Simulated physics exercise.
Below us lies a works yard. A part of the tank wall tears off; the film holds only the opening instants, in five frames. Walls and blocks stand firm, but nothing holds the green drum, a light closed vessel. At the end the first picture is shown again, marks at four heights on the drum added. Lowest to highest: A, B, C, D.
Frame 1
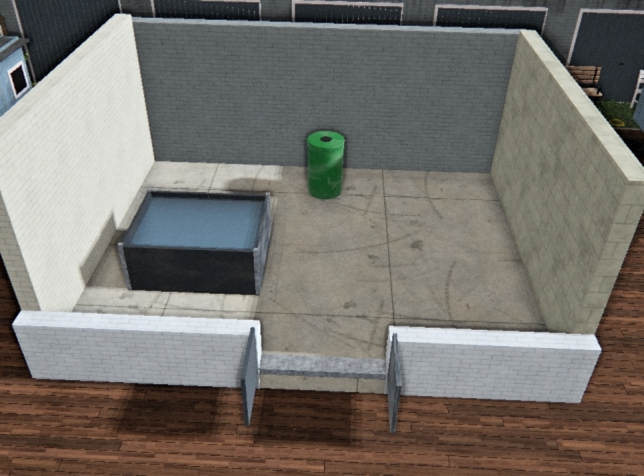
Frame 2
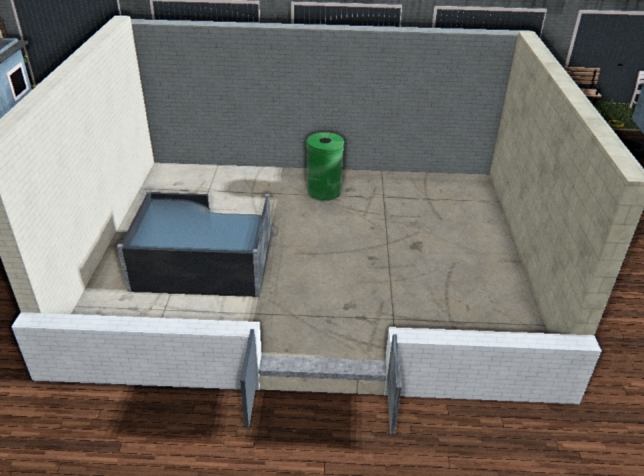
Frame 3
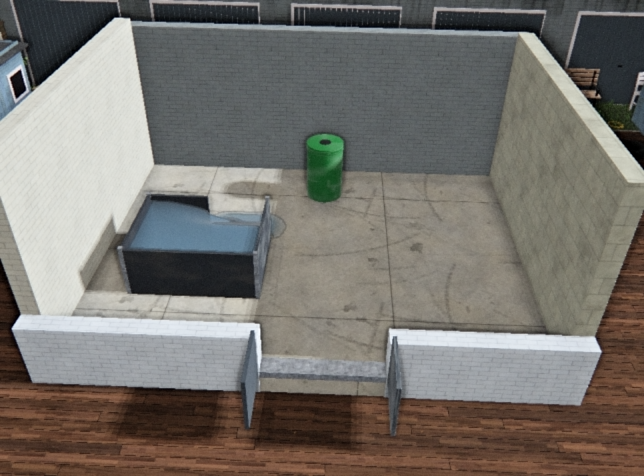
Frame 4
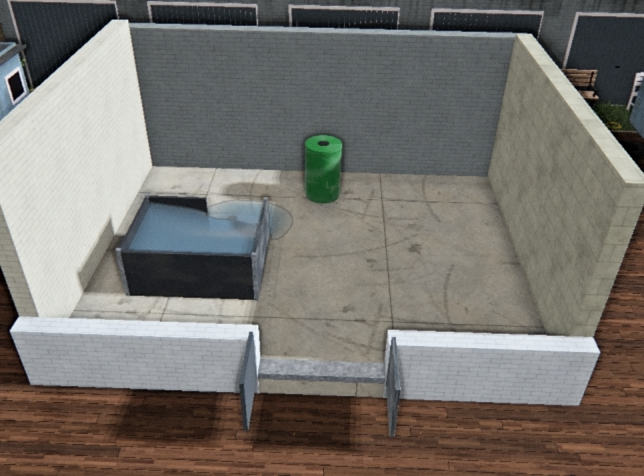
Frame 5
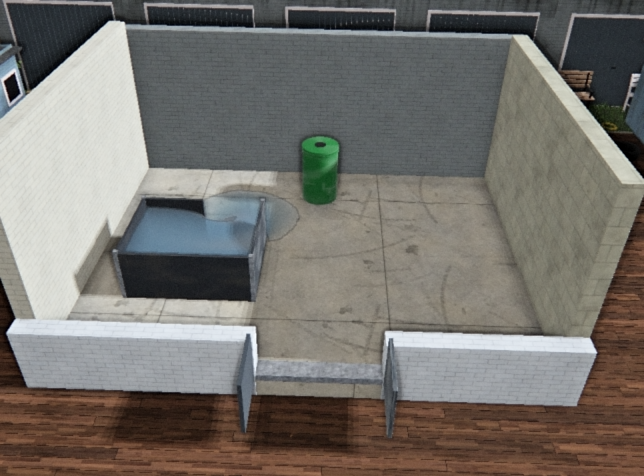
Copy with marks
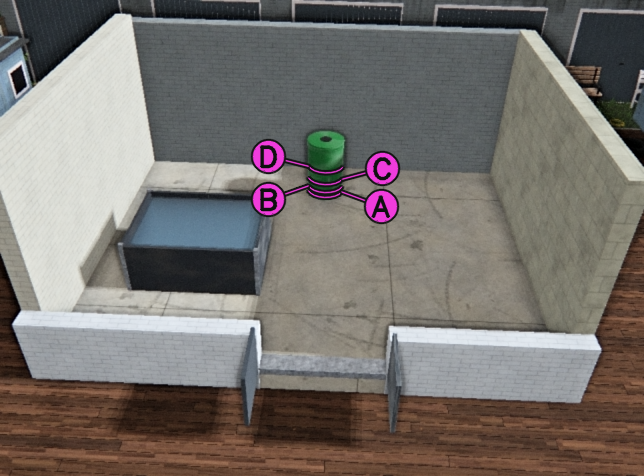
In this clip, a dark rectangular tank filled with water stands in a walled yard near a green drum and an open gate, then its back side opens and water spreads in a small patch across the ground behind it.
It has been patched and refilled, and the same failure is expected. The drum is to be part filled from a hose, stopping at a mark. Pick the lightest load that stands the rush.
That is level C.
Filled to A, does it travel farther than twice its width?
Yes.
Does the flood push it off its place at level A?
Yes, that goes wrong.
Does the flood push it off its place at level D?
No, that is safe.
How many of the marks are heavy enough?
Two of them.
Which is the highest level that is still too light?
B.
On the marked copy, A at (324, 197); B at (324, 192); C at (324, 184); D at (325, 172); from the bottom up A, B, C, D.
With A, it is pushed about 5 times its own width away.
With B, it is pushed about twice its own width away.
With C, it does not move.
With D, it does not move.
